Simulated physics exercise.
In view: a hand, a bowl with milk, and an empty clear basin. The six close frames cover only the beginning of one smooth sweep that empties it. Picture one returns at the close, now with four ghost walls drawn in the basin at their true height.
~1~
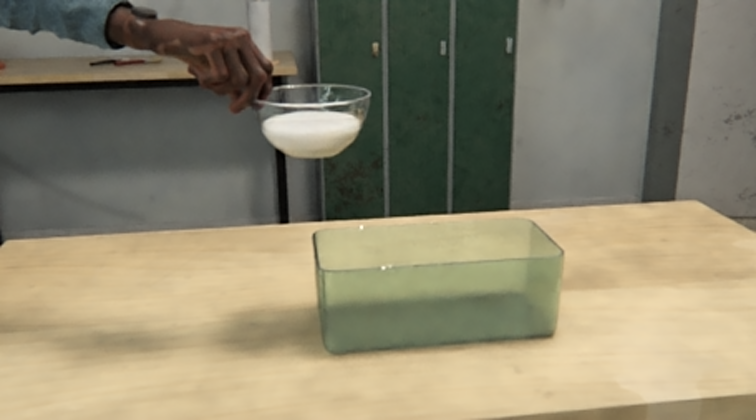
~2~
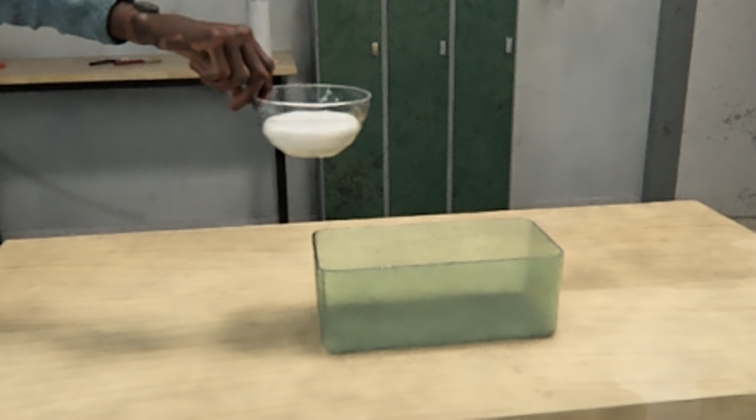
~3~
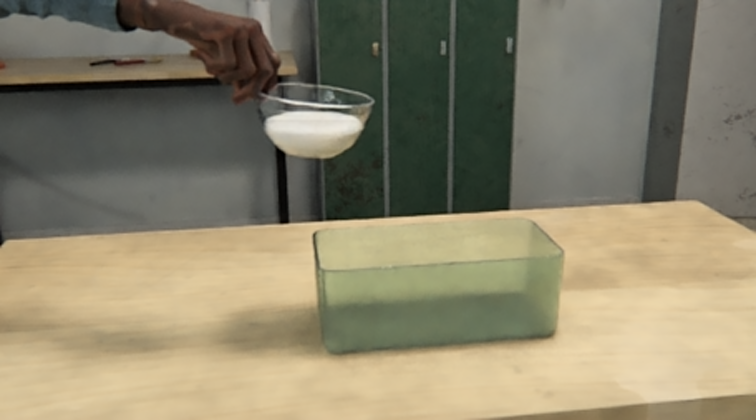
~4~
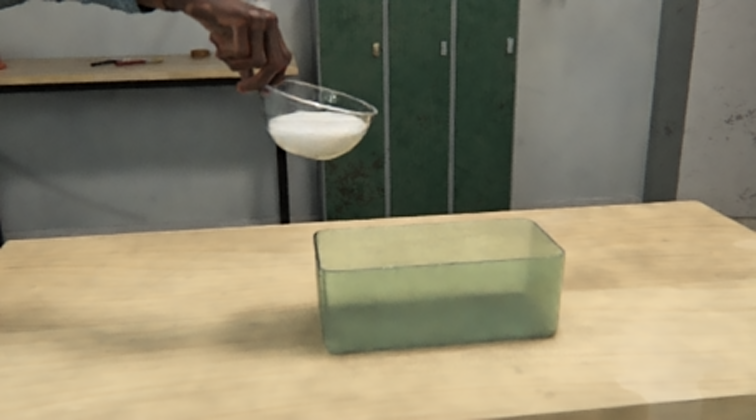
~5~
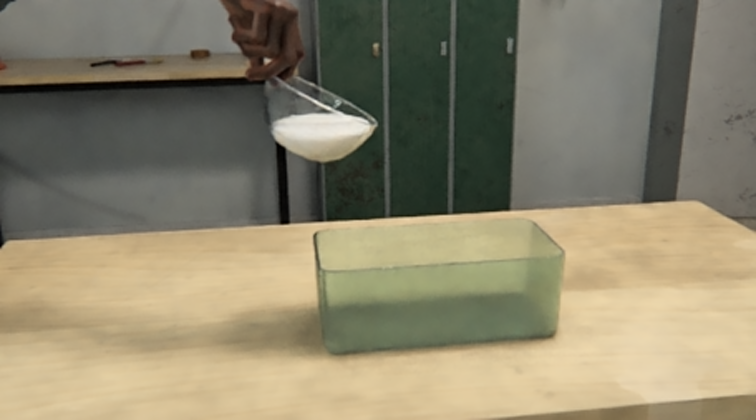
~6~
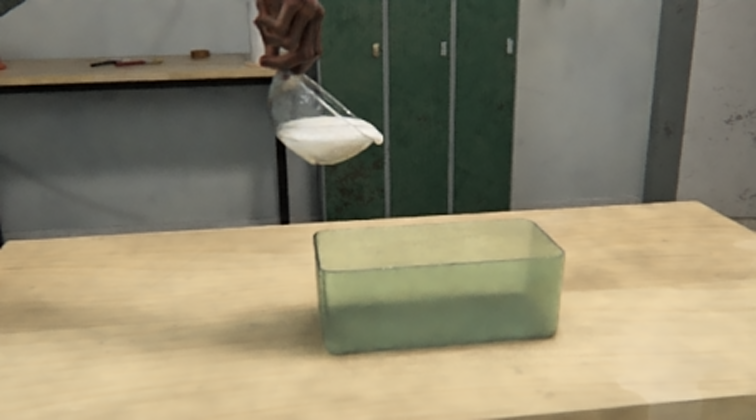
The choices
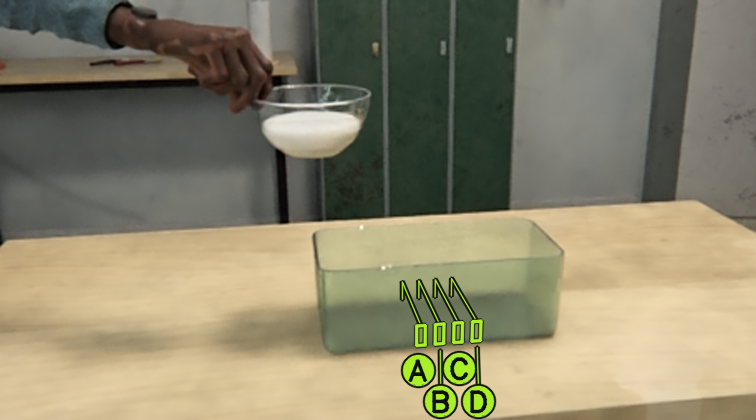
The footage shows a hand holding a glass bowl of milk above an empty, clear greenish basin on a wooden table. The hand gradually tilts the bowl to the right until the milk just passes over its lip.
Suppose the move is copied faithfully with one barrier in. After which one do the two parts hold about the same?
A beats the others.
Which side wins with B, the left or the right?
The left one.
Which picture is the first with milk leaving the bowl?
Picture 6.
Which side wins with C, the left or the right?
The left side.
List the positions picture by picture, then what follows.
Upright, lip at (368, 92); basin from (323, 351) to (555, 333); nothing has left yet.
Upright, lip at (368, 93); nothing has left yet.
Tipped about 7°, lip at (371, 99); nothing has left yet.
Tipped about 16°, lip at (375, 109); nothing has left yet.
Tipped about 28°, lip at (375, 121); nothing has left yet.
Tipped about 41°, lip at (373, 136); milk is over the lip, down to (377, 140).
On the marked copy, A at (421, 351); B at (440, 350); C at (458, 348); D at (477, 347).
With A, about 50 % ends left of the wall and 49 % right of it.
With B, about 87 % ends left of the wall and 12 % right of it.
With C, about 87 % ends left of the wall and 12 % right of it.
With D, about 85 % ends left of the wall and 15 % right of it.
